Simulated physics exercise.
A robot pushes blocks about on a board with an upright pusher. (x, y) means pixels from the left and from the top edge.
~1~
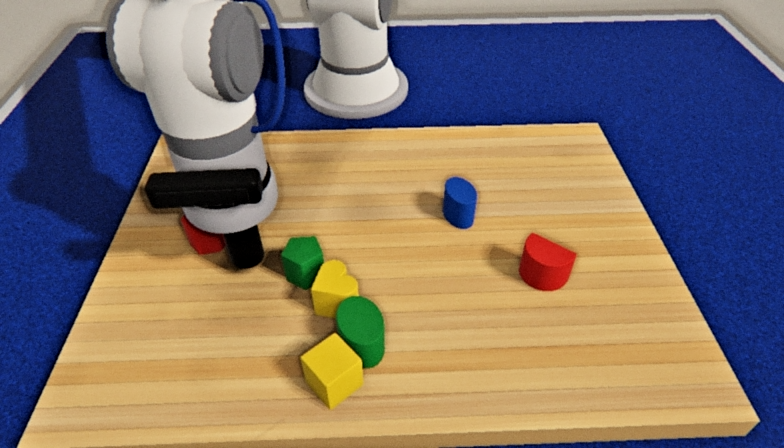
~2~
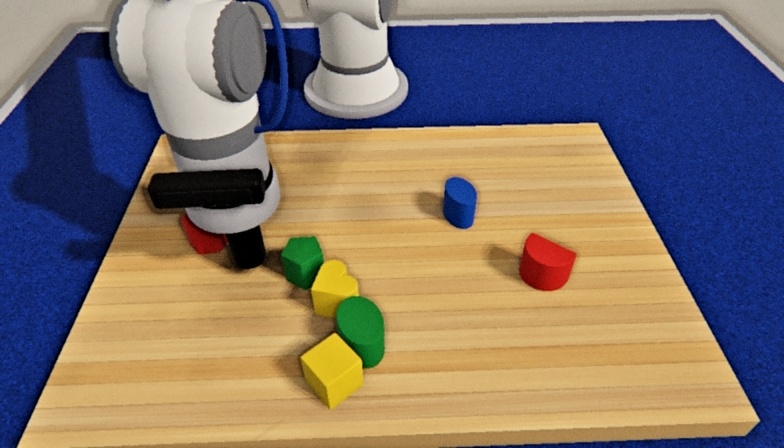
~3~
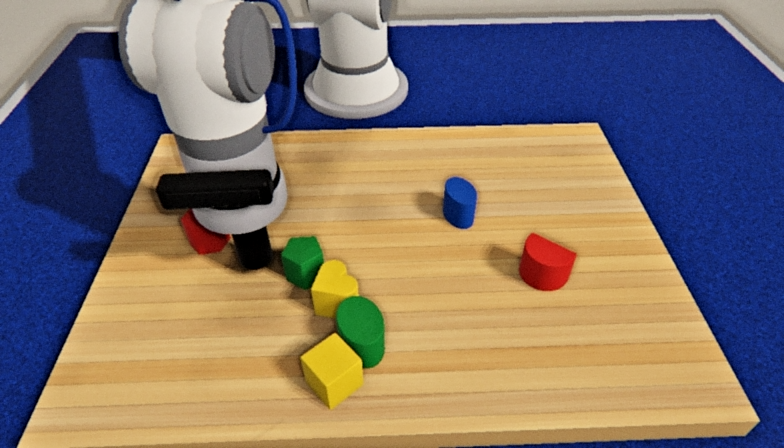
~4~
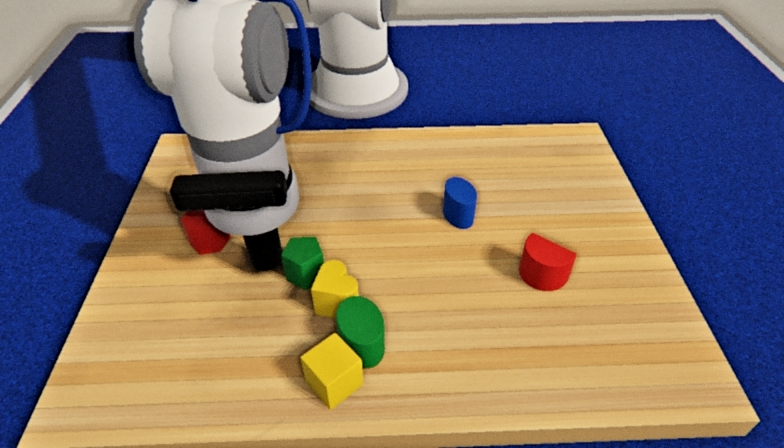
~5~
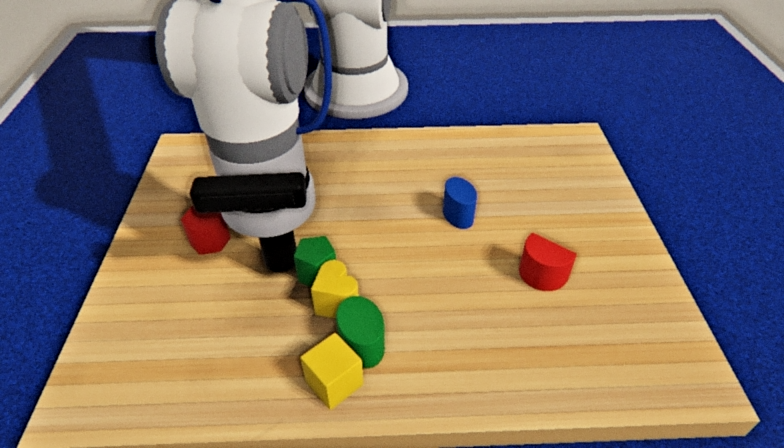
The robot arm slides its black pusher right and nudges the green pentagon slightly right.
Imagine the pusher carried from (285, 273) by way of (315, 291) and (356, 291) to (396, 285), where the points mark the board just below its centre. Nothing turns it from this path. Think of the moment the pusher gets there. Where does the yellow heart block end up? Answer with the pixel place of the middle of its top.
It will likely be found at (408, 287).
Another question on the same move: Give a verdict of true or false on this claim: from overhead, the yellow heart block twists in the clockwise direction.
The statement is true.
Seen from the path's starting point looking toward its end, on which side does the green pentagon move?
Side: Left.
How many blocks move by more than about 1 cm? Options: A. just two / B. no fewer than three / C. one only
The answer is A.
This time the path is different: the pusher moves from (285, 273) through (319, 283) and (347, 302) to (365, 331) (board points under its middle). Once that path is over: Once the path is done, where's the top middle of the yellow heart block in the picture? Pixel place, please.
By then it is at (401, 298).
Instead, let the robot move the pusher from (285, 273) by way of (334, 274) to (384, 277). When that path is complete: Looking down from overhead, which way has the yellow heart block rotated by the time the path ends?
The sense of turning is clockwise.
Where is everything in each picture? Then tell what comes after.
The first frame shows pusher tip (248, 258); block tops, green pentagon (302, 249); yellow square piece (331, 358); yellow heart block (334, 278); green oval (360, 319).
The second frame shows pusher (250, 258); blocks unchanged.
The third frame shows pusher (257, 259); blocks unchanged.
The fourth frame shows pusher (267, 260); blocks unchanged.
The fifth frame shows pusher (282, 262); green pentagon (314, 249); yellow square piece (331, 358); yellow heart block (334, 278); green oval (360, 319).
On the path given first. One third of the way, pusher (314, 280); green pentagon (341, 249), turned 55° anticlockwise; yellow heart block (349, 277), turned 40° clockwise.
Two thirds of the way, pusher (356, 279); green pentagon (369, 239), turned 105° anticlockwise; yellow heart block (385, 282), turned 35° clockwise; green oval (363, 323).
At the end, pusher (396, 274); green pentagon (381, 233), turned 145° anticlockwise; yellow square piece in place; yellow heart block (408, 287), turned 65° clockwise; green oval (363, 323).
